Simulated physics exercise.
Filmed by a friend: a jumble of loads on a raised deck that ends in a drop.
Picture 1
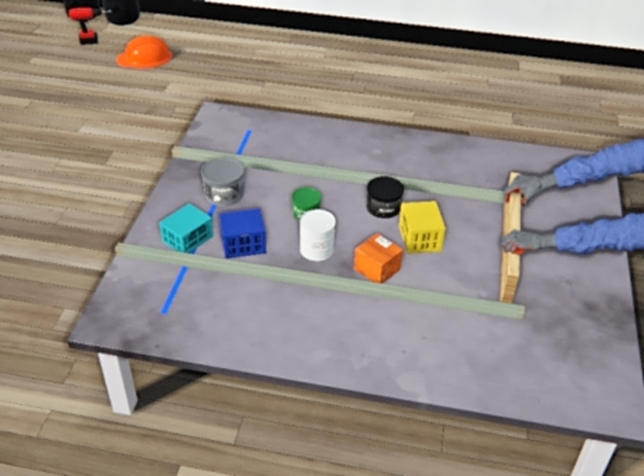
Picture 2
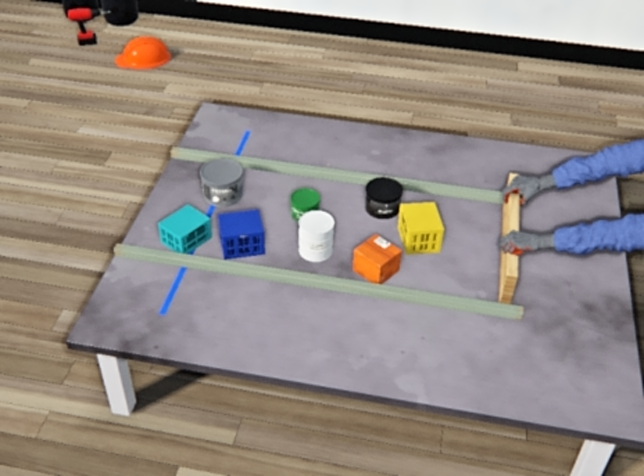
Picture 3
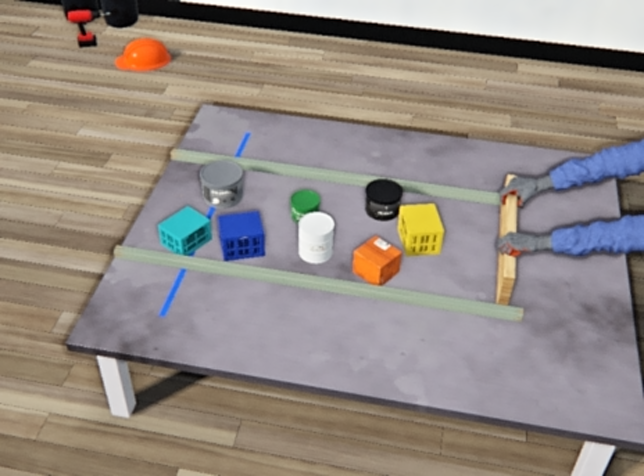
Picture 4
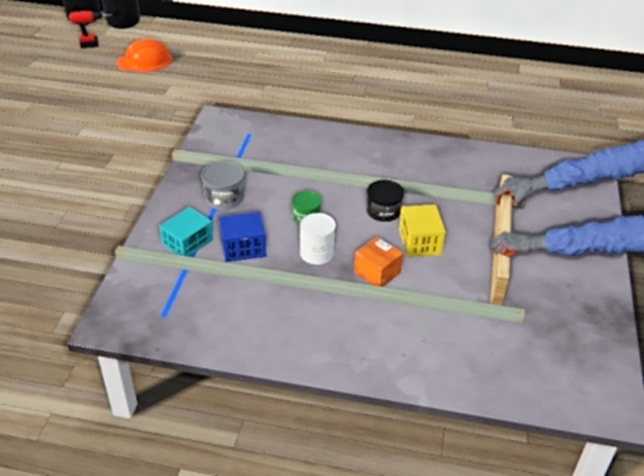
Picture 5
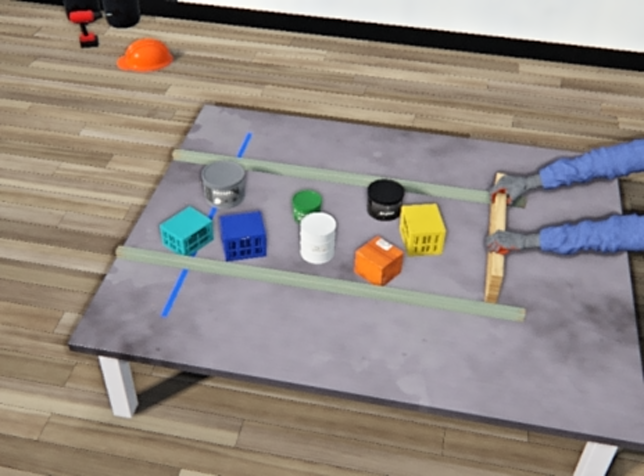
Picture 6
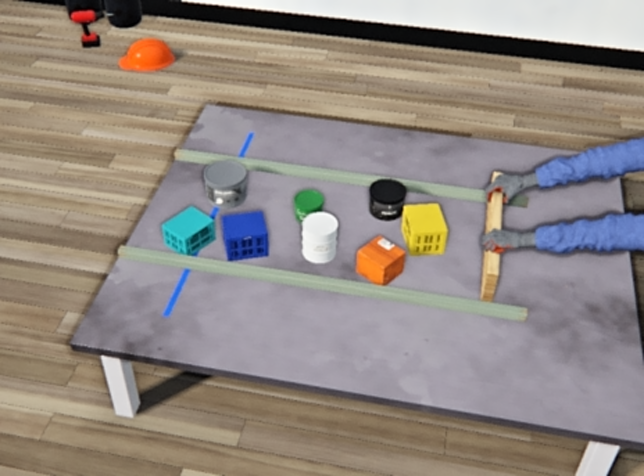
In a room with a wood-plank floor, a grey table with pale legs is seen from above at an angle, an orange hard hat lying on the floor behind it. Between two pale green strips sit turquoise and blue crates and a grey pail near blue tape at left, green, white and black pails, an orange parcel and a yellow crate. Two gloved, blue-sleeved hands slide a wooden plank slightly left while the view barely wavers.
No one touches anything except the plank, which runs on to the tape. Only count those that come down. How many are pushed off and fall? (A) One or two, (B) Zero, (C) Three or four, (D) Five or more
The answer is A.
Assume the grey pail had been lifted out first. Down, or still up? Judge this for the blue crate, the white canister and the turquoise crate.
Outcome: Blue crate is not lost; white canister is not lost; turquoise crate ends up off.
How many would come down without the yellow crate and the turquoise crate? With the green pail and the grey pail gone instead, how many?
First 0, second 1.
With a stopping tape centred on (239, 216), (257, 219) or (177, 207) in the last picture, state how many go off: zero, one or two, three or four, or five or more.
Going through the places as listed, I'd say none at all, then none, then three or four.
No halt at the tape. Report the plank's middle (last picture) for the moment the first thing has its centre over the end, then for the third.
First about (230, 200), next about (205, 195).
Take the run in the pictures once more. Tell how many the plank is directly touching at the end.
It adds up to 4.
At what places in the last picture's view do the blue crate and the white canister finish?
First (141, 226), then (189, 215).
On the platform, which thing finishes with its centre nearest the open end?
It's the blue crate.
Early on, none off yet; turquoise crate at rest near (189, 232); grey pail at rest near (226, 184); blue crate at rest near (245, 236).
A while later, none off yet; turquoise crate travelled about its own width near (155, 222); grey pail travelled about its own width near (196, 176); blue crate travelled about its own width near (190, 233).
Finally, the number that fall off is one or two; lost, grey pail and turquoise crate.
